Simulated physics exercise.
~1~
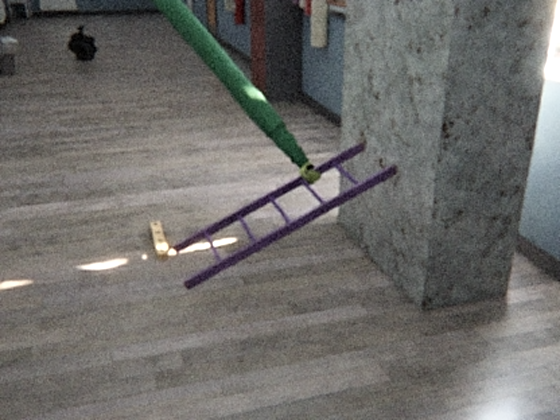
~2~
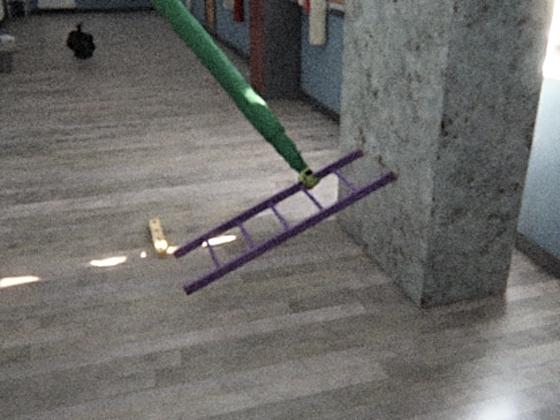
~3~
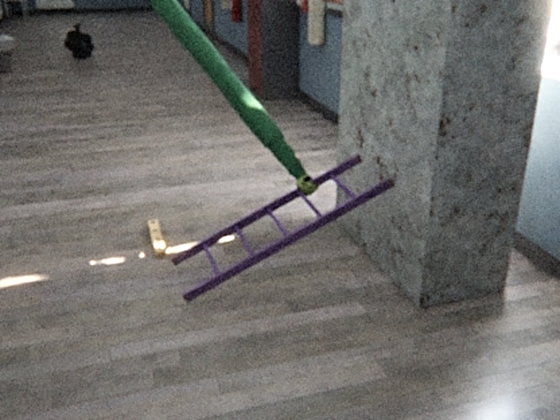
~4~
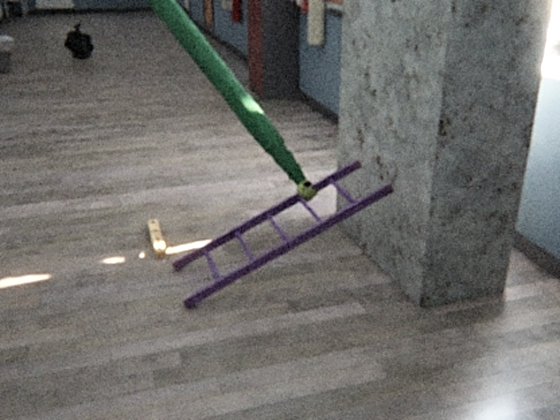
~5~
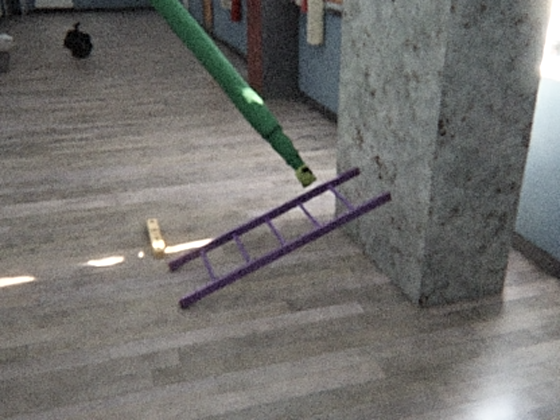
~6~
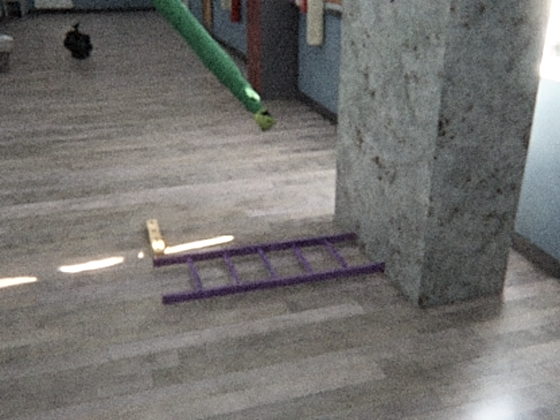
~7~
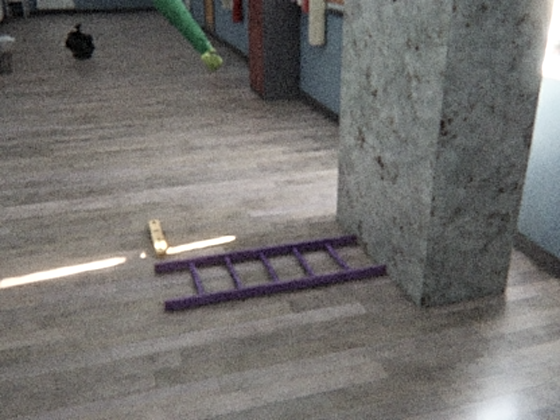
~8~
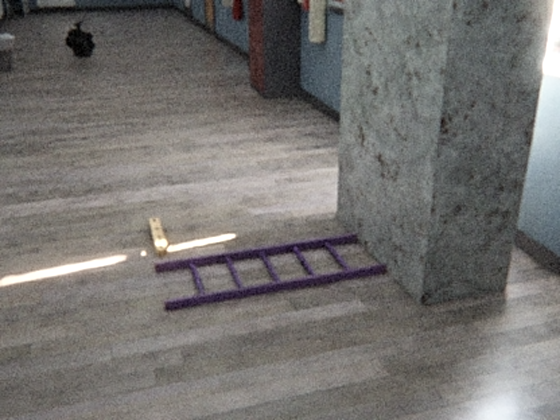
Indoors on a wood floor, a green arm lowering a purple ladder against a pillar, releasing it and withdrawing as it drops flat.
